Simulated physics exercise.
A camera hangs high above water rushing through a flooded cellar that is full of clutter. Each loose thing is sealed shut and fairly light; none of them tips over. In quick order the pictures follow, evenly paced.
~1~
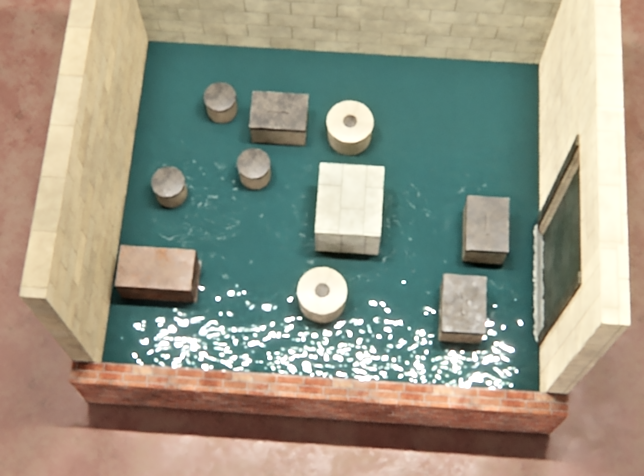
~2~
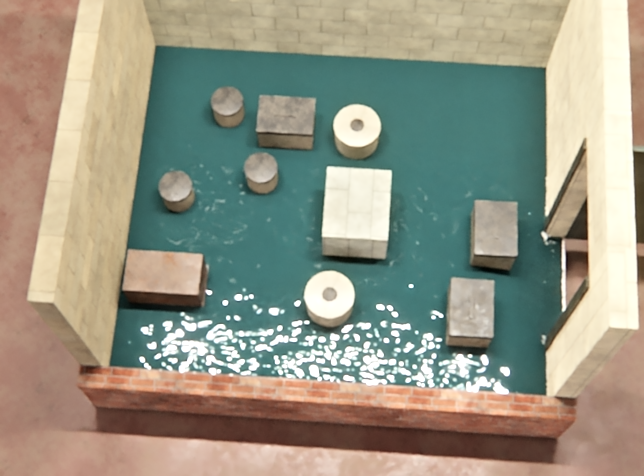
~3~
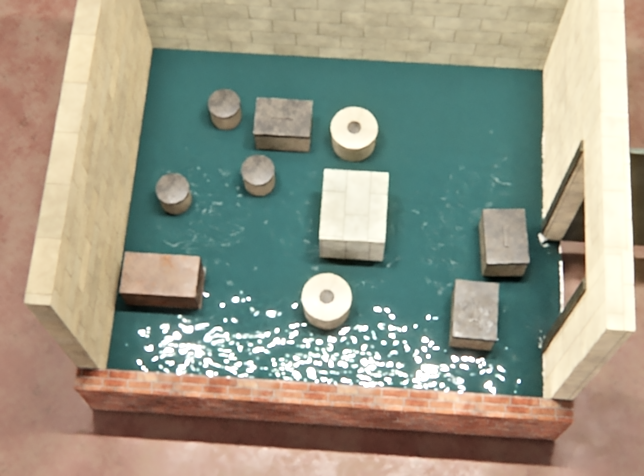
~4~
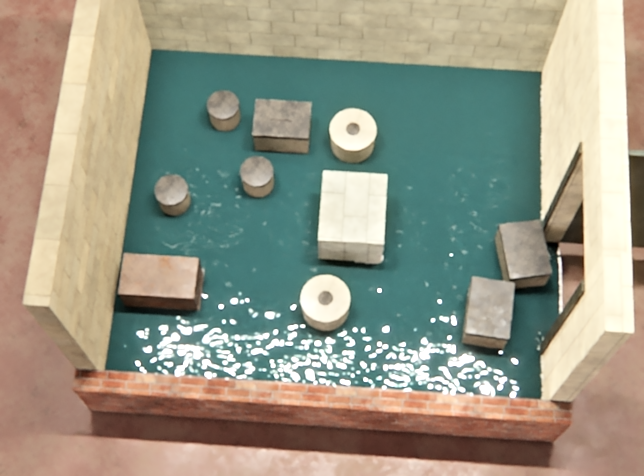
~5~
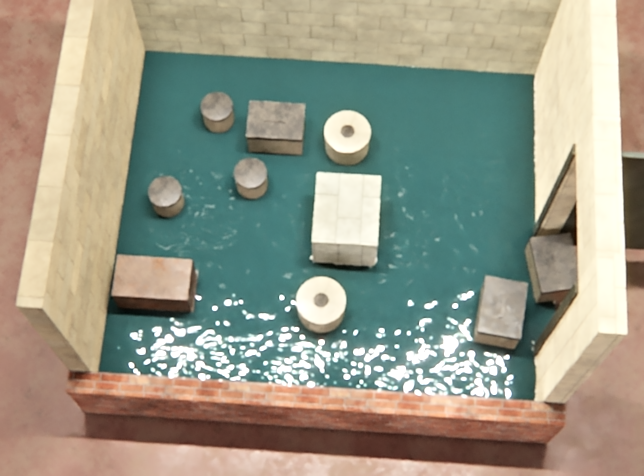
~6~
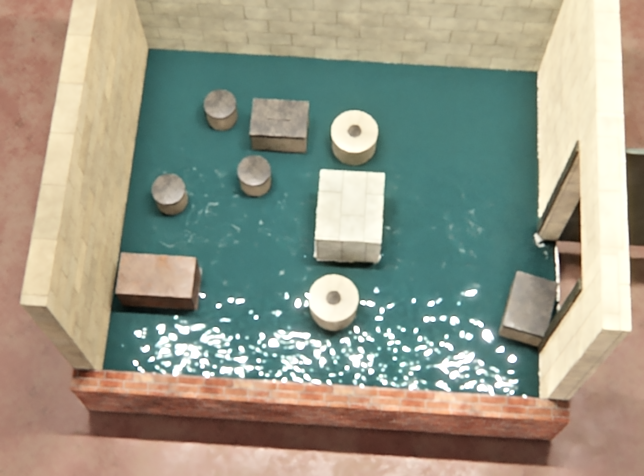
A flooded cellar with pale block walls and a low red-brick front wall is seen from high above, the camera shifting only slightly. Grey drums, dark grey boxes and a reddish-brown block stand left and centre in teal water, with two cream round tubs, a pale block and two grey chests rightward. A panel in the right wall opens, both chests drift right and turn, one passes out through the gap, and the cream tubs edge rightward.
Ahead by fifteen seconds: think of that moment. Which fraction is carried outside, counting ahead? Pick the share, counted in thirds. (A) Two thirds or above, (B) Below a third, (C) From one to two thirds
C, from one to two thirds.
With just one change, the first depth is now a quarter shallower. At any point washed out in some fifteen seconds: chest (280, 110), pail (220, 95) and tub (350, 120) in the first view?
Okay, in order that's held inside, held inside, ends up outside.
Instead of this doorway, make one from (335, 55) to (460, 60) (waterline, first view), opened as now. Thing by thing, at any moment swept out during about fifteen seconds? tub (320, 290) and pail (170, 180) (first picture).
Taking them in order, the first never leaves and the second never leaves.
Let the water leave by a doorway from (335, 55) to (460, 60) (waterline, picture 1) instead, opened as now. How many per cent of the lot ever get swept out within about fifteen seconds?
Near 60 percent.
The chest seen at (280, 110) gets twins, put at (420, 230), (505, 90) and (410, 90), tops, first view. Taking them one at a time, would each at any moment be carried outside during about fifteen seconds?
First copy escapes, second copy escapes, third copy escapes.
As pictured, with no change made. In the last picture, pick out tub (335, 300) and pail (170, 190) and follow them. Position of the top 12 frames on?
My guess: Roughly (477, 308), then roughly (192, 200).
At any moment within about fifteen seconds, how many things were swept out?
4.
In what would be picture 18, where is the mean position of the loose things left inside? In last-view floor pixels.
Near (334, 205).
A moment on, 2 of 8 are out; 6 afloat.
Next, 2 of 8 are out; 6 afloat.
Later, 4 of 8 are out; 4 afloat.
In the end, 4 of 8 are out; 4 afloat.
